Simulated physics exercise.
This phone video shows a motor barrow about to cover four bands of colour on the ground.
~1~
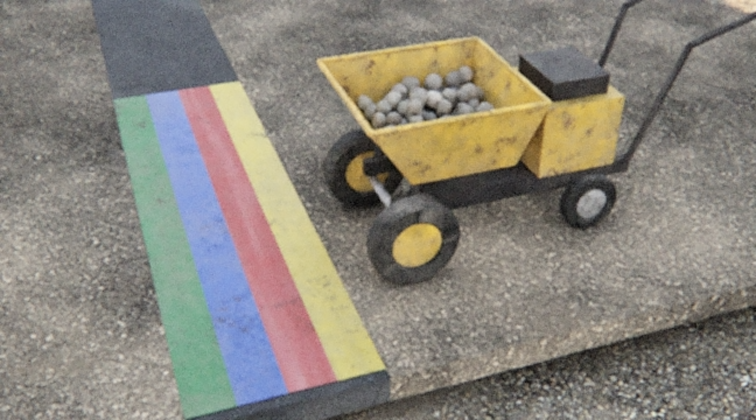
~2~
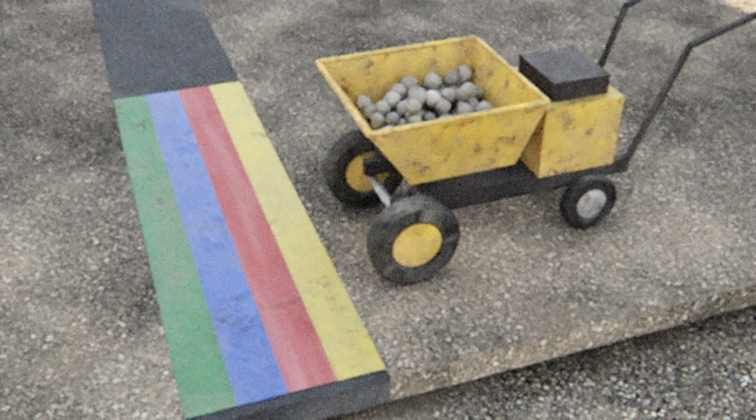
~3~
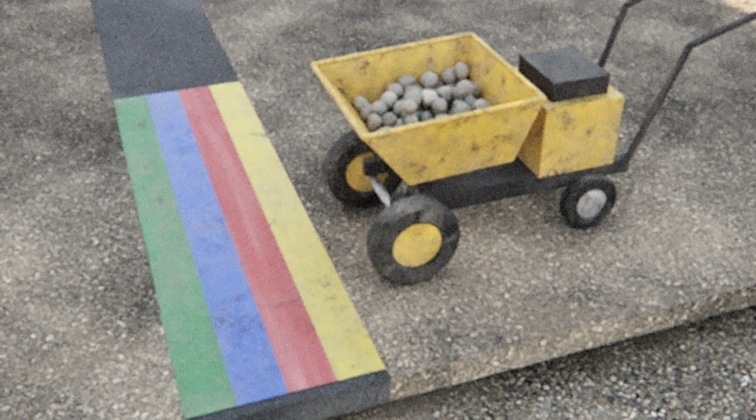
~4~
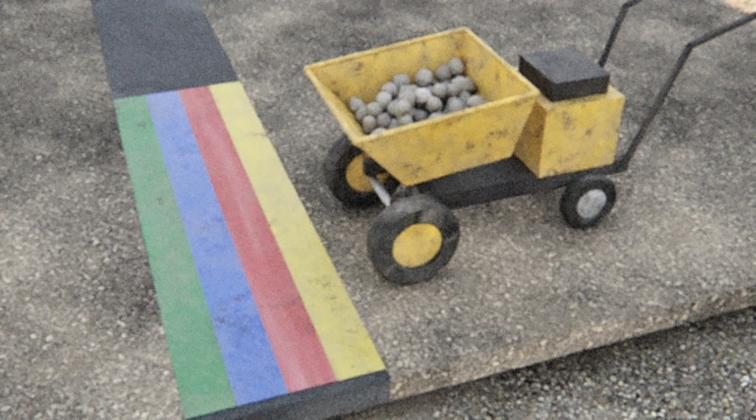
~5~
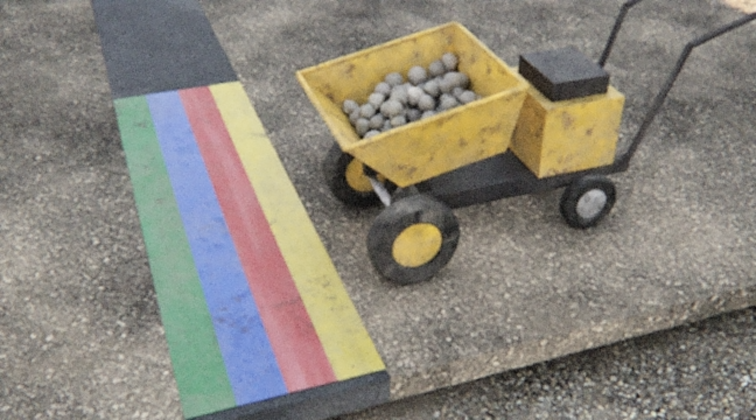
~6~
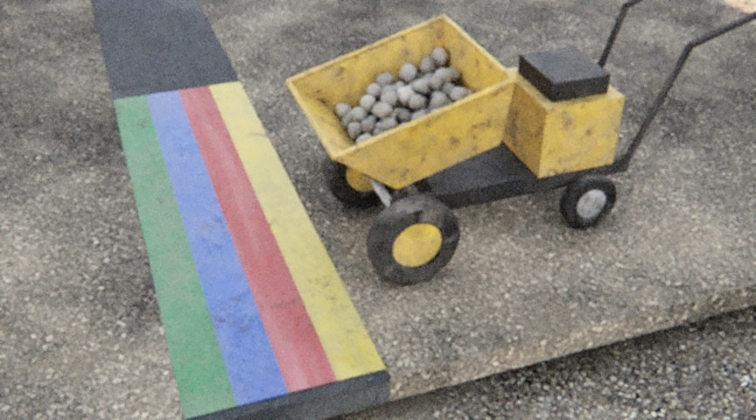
A yellow skip of grey pebbles tilts gradually left towards four coloured stripes.
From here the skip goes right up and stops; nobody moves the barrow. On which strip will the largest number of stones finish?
The largest number finish on the blue strip.
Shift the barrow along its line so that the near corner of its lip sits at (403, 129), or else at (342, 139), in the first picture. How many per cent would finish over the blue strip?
You'd get 20 in a hundred the first time and 20 in a hundred the second.
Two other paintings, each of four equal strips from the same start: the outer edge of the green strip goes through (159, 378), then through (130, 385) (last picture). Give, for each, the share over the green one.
First 20 in a hundred, then 10 in a hundred.
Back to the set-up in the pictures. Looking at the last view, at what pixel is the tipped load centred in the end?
Last view, centre at rest - approx. (212, 270).
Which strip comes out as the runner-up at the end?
Second: Green.
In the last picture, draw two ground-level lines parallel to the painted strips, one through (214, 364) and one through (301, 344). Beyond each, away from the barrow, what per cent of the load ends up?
Result, first then second: 20 %, 70 %.
Just after the last frame, skip tipped steeply; every one in the skip.
A moment on, skip tipped right over; the larger part in the skip; just a few over the red strip; about a tenth over the blue strip.
Further on, skip tipped right over; roughly a third in the skip; about a tenth over the red strip; roughly a third over the blue strip; roughly a quarter over the green strip; about a tenth off the paint.
When it is over, skip tipped right over; roughly a third in the skip; not one over the yellow strip; about a tenth over the red strip; roughly a third over the blue strip; roughly a quarter over the green strip; about a tenth off the paint.
